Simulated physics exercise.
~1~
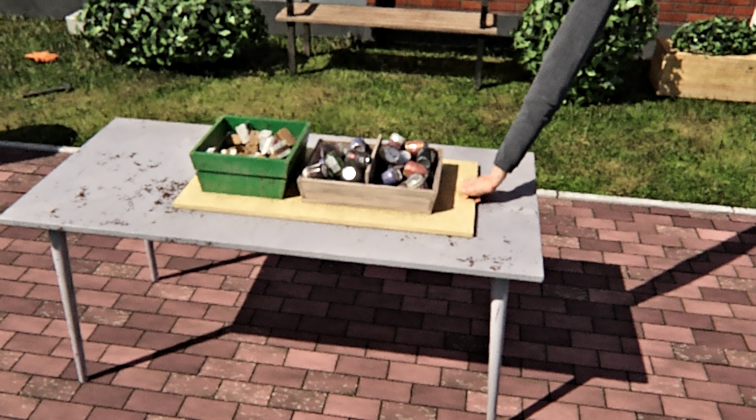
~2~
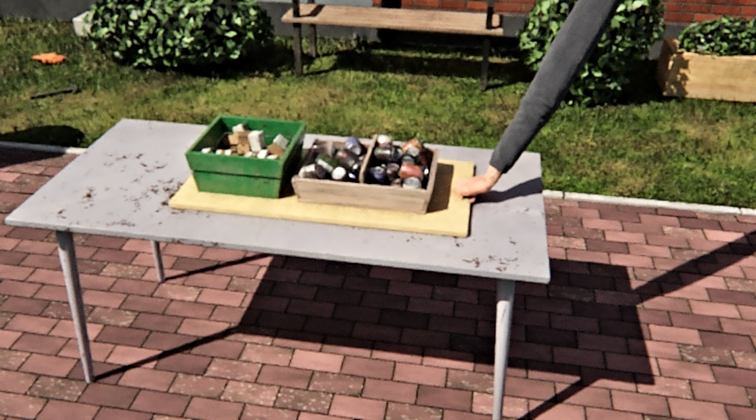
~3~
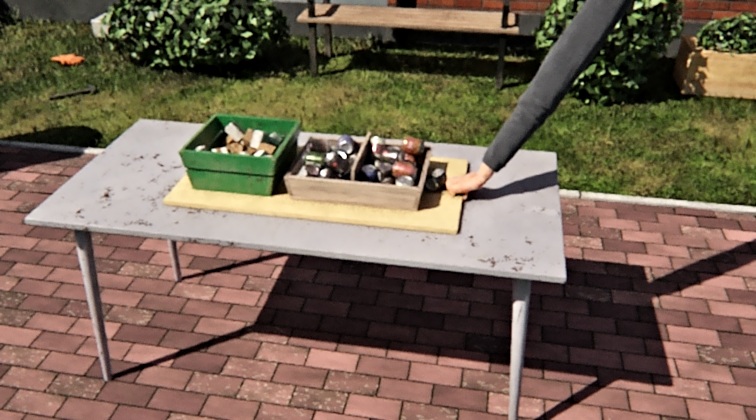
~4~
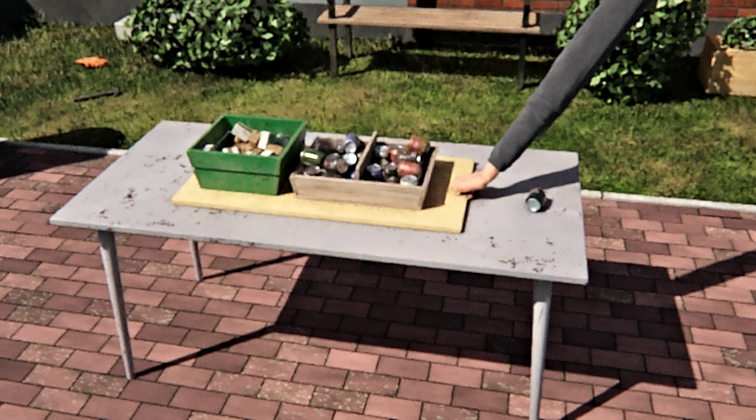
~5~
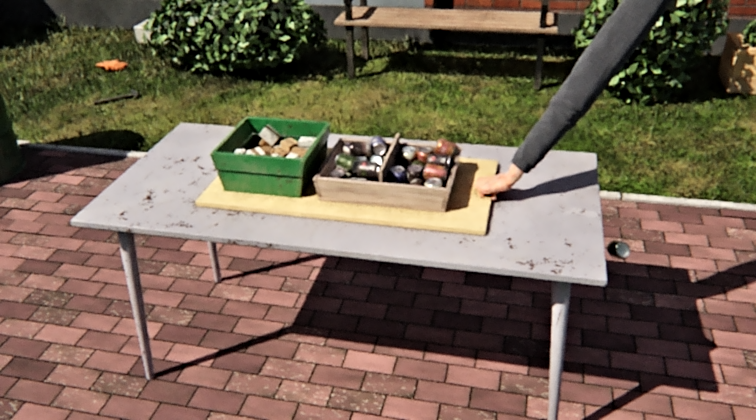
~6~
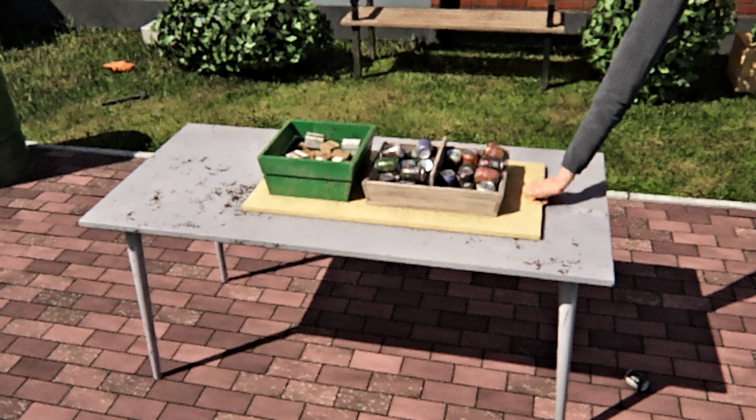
At first, a green tub of little parcels and a divided wooden tub of mini cans sit side by side on a yellow board atop a worn grey table, with a hand gripping the board's right end. The hand shifts the board slightly left, and the goods jostle inside. One can then comes out of the wooden tub on the right and rolls across the tabletop. As the board moves back to the right, the can drops off the table's edge. It ends lying on the brick paving, while the other cans and all the parcels remain in their tubs.
